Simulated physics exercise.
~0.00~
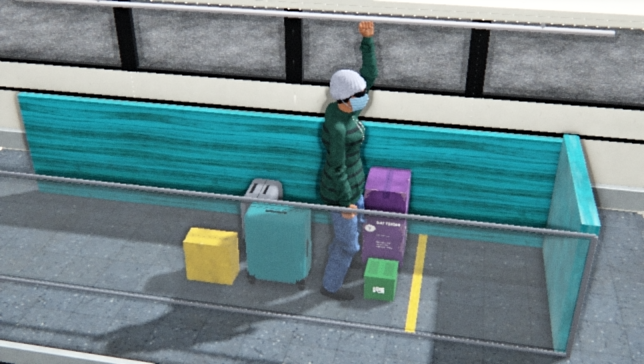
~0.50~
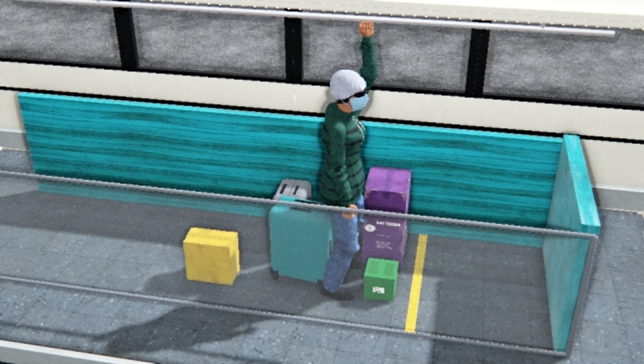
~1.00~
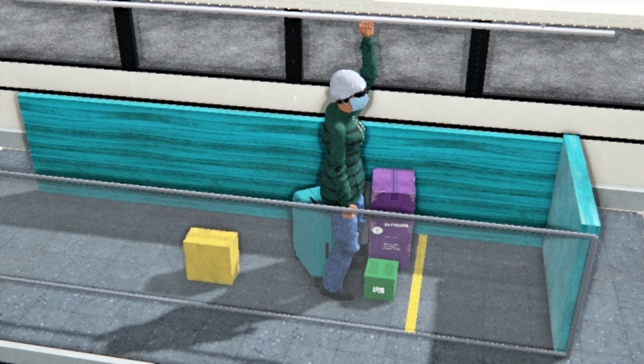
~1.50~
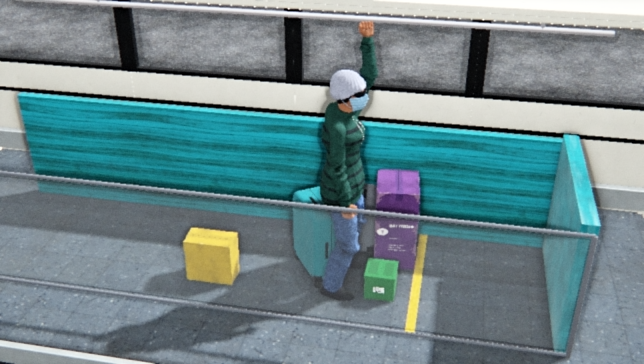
At the start, a passenger in a white cap, face mask and green jacket grips the overhead rail in a bus bay, with luggage standing all around. A small grey case and a big teal case begin rolling right, toward the passenger's legs. The teal case slides partly behind the passenger and stops there, while the grey one slips out of sight behind them. The tall purple bag then shifts slightly right, still upright. The yellow carton and green tub never move, and every piece of luggage ends short of the yellow line.
